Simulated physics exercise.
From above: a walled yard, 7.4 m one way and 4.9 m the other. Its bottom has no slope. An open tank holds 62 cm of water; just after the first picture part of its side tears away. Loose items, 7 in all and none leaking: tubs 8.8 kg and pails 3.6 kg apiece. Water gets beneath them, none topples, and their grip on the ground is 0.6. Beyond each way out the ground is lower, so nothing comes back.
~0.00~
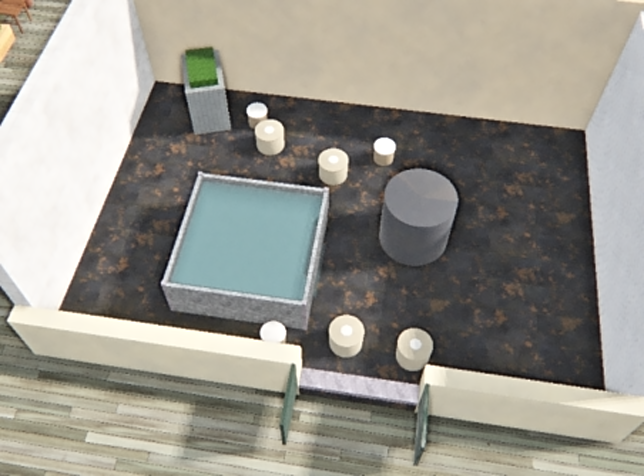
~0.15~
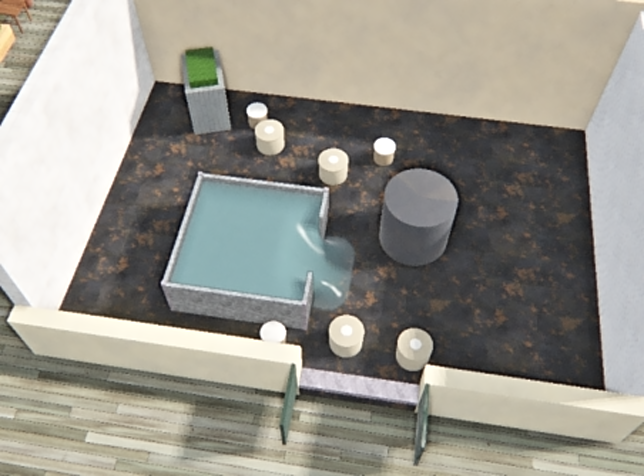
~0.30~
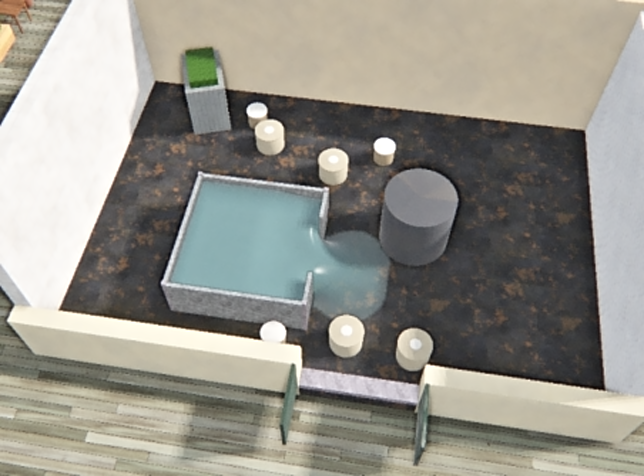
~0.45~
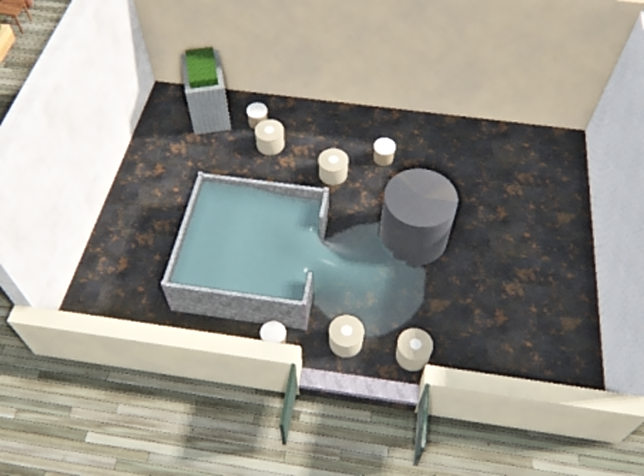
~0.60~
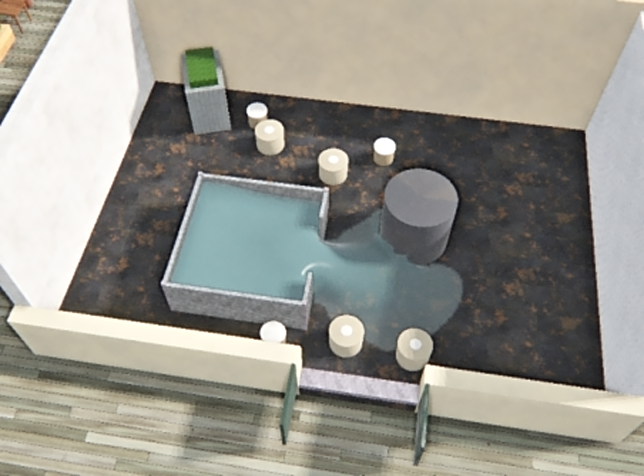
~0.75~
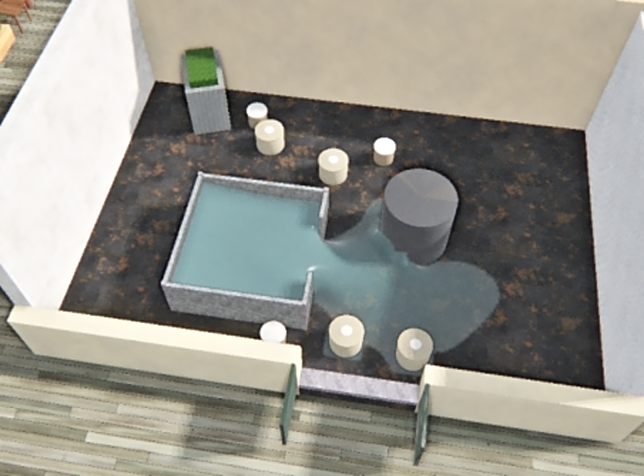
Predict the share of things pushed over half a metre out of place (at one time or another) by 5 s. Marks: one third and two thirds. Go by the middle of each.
That comes to not even a third.
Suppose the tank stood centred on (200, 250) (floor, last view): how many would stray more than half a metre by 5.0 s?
Then 3.
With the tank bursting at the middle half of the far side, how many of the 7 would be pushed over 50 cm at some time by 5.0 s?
Then 4.
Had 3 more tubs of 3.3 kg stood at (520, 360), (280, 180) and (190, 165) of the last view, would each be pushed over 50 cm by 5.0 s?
In turn: Over, less, less.
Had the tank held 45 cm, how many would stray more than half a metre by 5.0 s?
In that case 1 of them.
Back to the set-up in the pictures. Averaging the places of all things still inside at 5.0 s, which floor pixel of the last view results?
Near (342, 198).
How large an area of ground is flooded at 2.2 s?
About 17 m2.
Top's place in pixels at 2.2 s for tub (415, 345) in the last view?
Around (509, 366).
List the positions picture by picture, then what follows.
In the first picture, a tub at (269, 130) rests on the ground; a pail at (273, 332), on the bottom; 3.3 m2 under water; 0 of 7 have shifted.
In the second picture, a tub at (269, 130) rests on the ground; a pail at (273, 332), on the bottom; water covers 3.9 m2; 0 of 7 have shifted.
In the third picture, a tub at (269, 130) rests on the ground; a pail at (273, 332), on the bottom; 4.6 m2 under water; 0 of 7 have shifted.
In the fourth picture, a tub at (269, 130) rests on the ground; a pail at (273, 332) rests on the ground; 5.3 m2 under water; 0 of 7 have shifted.
In the fifth picture, a tub at (269, 130) rests on the ground; a pail at (273, 332) rests on the ground; 5.9 m2 under water; 0 of 7 have shifted.
In the sixth picture, a tub at (269, 130), on the bottom; a pail at (273, 332) rests on the ground; 6.8 m2 under water; 0 of 7 have shifted.
After 1.1 s 0 of 7 are over 50 cm from their spots; 0 afloat.
After 2.2 s 1 of 7 are over 50 cm from their spots; 1 afloat.
After 3.5 s 1 of 7 are over 50 cm from their spots; 1 afloat.
After 5.0 s 1 of 7 are over 50 cm from their spots, and 1 have been at some point; 0 afloat.
